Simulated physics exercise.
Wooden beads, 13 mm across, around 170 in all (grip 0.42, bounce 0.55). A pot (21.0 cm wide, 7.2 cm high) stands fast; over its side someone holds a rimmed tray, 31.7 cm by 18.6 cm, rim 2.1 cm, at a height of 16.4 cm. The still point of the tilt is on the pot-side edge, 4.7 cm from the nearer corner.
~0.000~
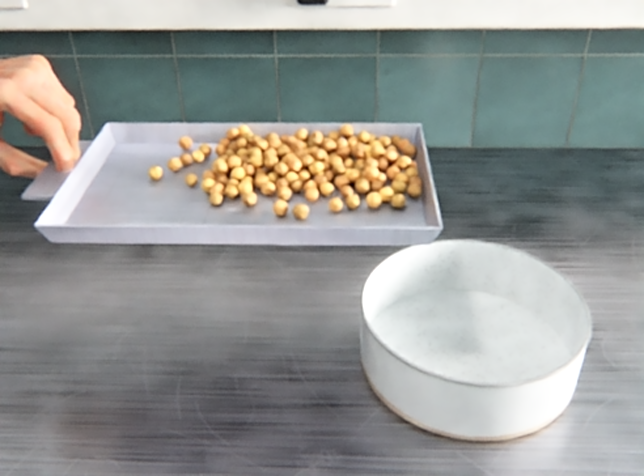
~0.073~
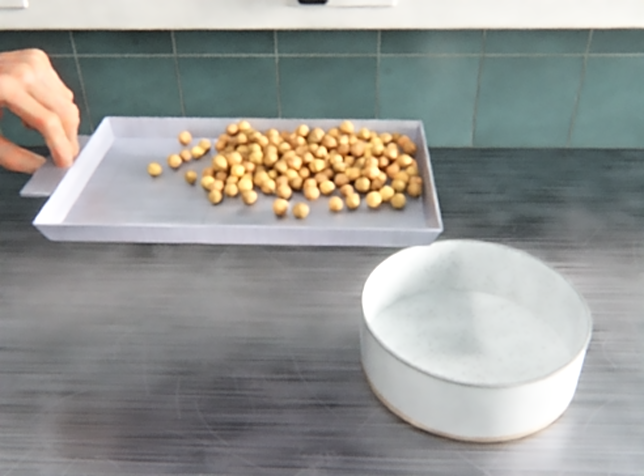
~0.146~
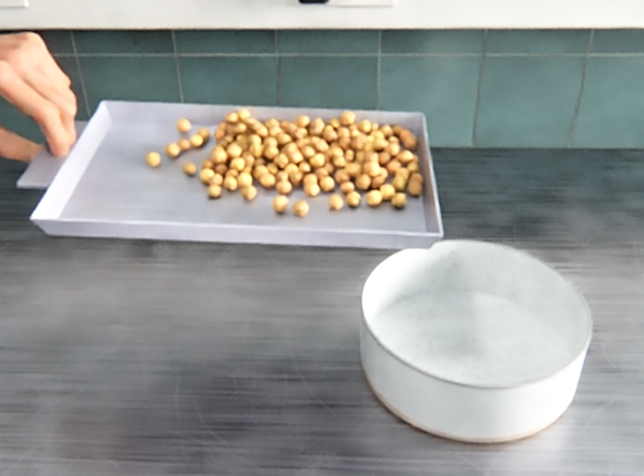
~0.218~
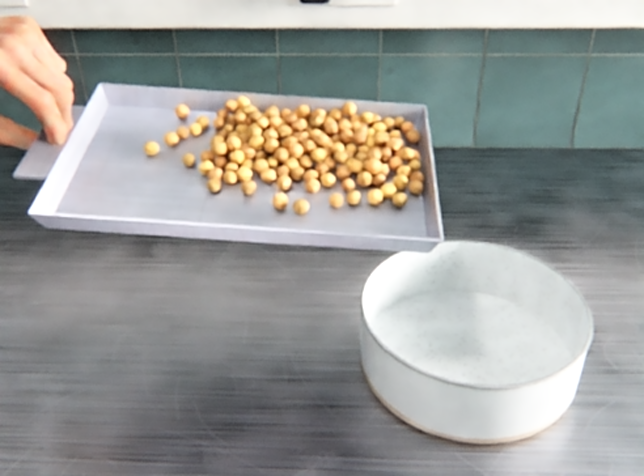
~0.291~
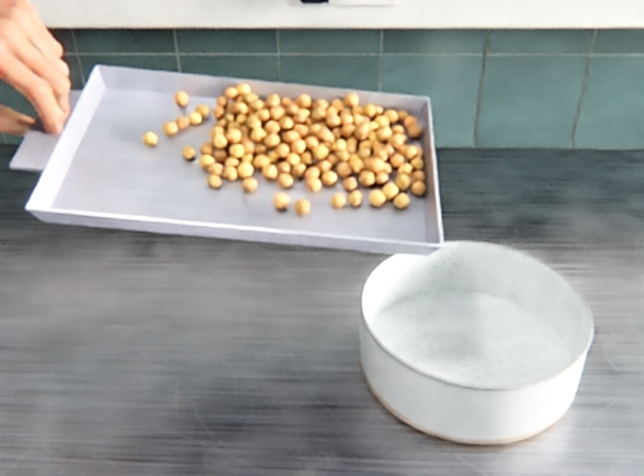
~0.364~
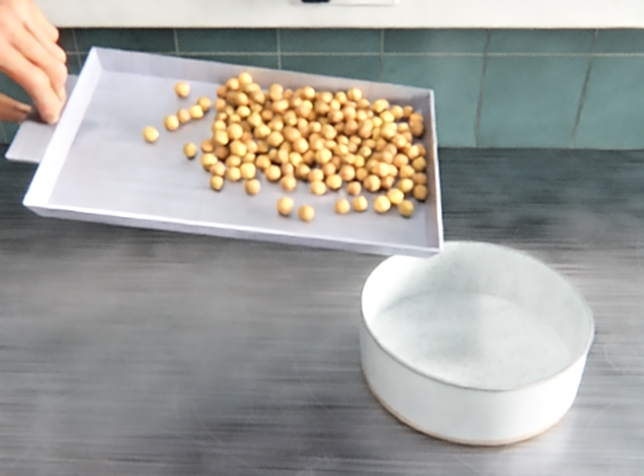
A hand at the left edge grips the tab of a pale grey rimmed tray above a dark, streaked countertop, seen from slightly above with green tiles behind. Many round, golden-tan wooden beads lie clustered on the tray's centre and right, and a round white pot stands at the lower right. The hand raises the tray's left and back, tilting it toward its right front corner, while the beads barely shift and the camera stays still.
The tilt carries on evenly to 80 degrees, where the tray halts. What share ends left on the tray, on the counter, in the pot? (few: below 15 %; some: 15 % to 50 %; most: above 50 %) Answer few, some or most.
Tray: Few, counter: Some, pot: Most.
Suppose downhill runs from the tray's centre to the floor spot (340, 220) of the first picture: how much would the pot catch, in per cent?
About 95 per cent.
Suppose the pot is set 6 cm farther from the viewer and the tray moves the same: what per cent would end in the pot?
In that case some 0 per cent.
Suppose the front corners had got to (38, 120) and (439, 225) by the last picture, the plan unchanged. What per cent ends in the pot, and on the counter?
Pot 75, counter 25.
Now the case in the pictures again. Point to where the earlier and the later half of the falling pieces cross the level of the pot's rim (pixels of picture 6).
At about (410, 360), then at (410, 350).
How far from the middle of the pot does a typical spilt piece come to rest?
Roughly 18 cm.
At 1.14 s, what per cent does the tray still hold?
Roughly 85 per cent.
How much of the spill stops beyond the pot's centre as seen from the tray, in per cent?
About 10 per cent.
After 0.83 s, tilt 48 degrees; the tray holds 100 %, the pot 0 %.
After 1.14 s, tilt 68 degrees; the tray holds 85 %, the pot 5 %.
After 1.55 s, tilt 80 degrees; the tray holds 15 %, the pot 45 %.
By 2.6 s all is still; tray 0 %, counter 40 %, pot 60 %.
